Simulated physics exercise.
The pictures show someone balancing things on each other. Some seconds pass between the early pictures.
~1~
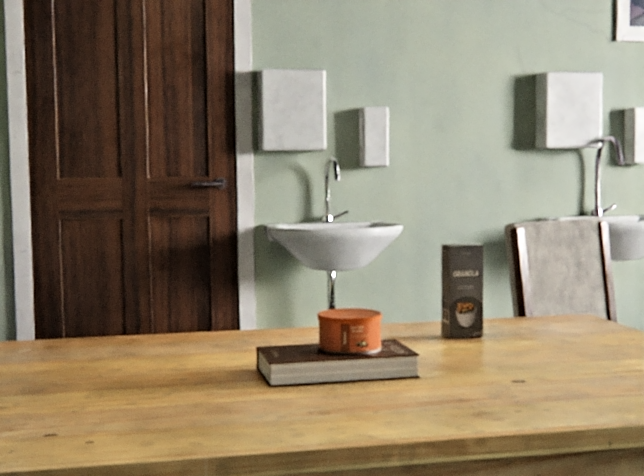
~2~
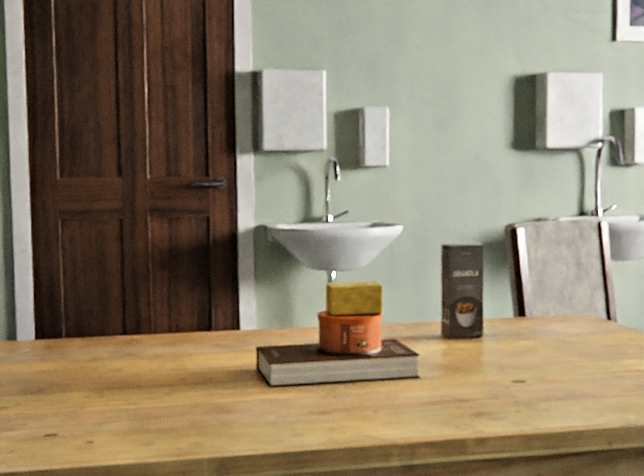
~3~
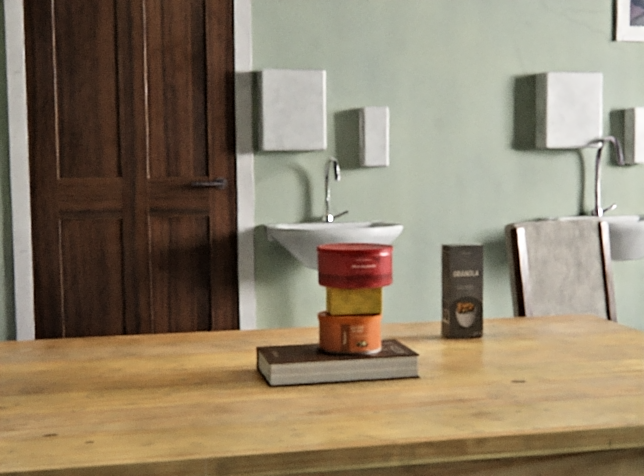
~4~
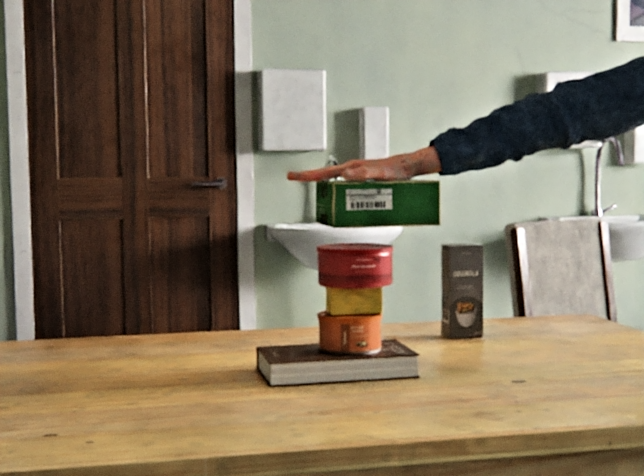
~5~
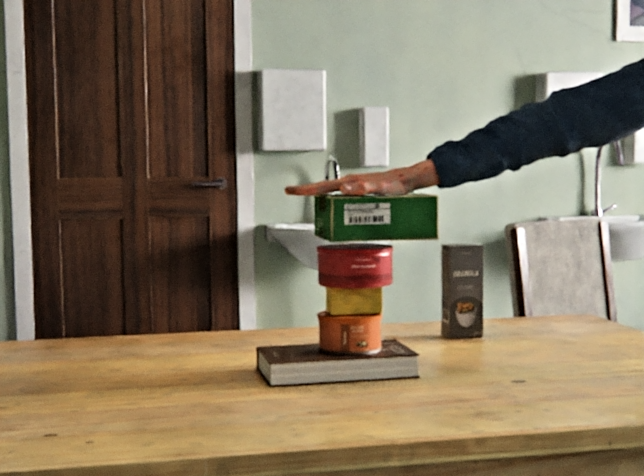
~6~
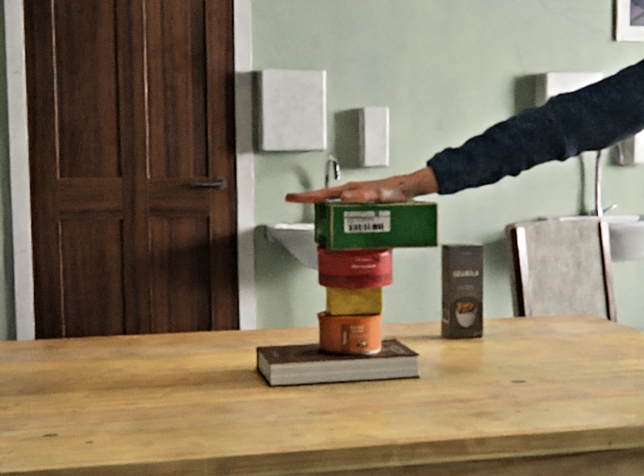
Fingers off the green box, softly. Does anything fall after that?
Here the pile keeps its balance.
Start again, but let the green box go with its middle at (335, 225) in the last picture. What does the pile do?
Then it holds.
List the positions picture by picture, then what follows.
In the first picture, the last thing is not in view yet.
In the second picture, the last thing is not in view yet; grey carton (462, 290).
In the third picture, the last thing is not in view yet; brown book (336, 362).
In the fourth picture, coming down; green box (376, 203); orange tub (350, 331).
In the fifth picture, coming down; green box (374, 216); red tub (355, 265).
In the sixth picture, in place under the hand; green box (374, 224); yellow block (354, 298).
Then, 0.70 s past the last view, nothing moves.
Then, 1.80 s past the last view, green box resting near (375, 224).
Finally, all 6 still in place. Final places as the last picture's camera would see them, green box near (375, 224). The pile stays up.
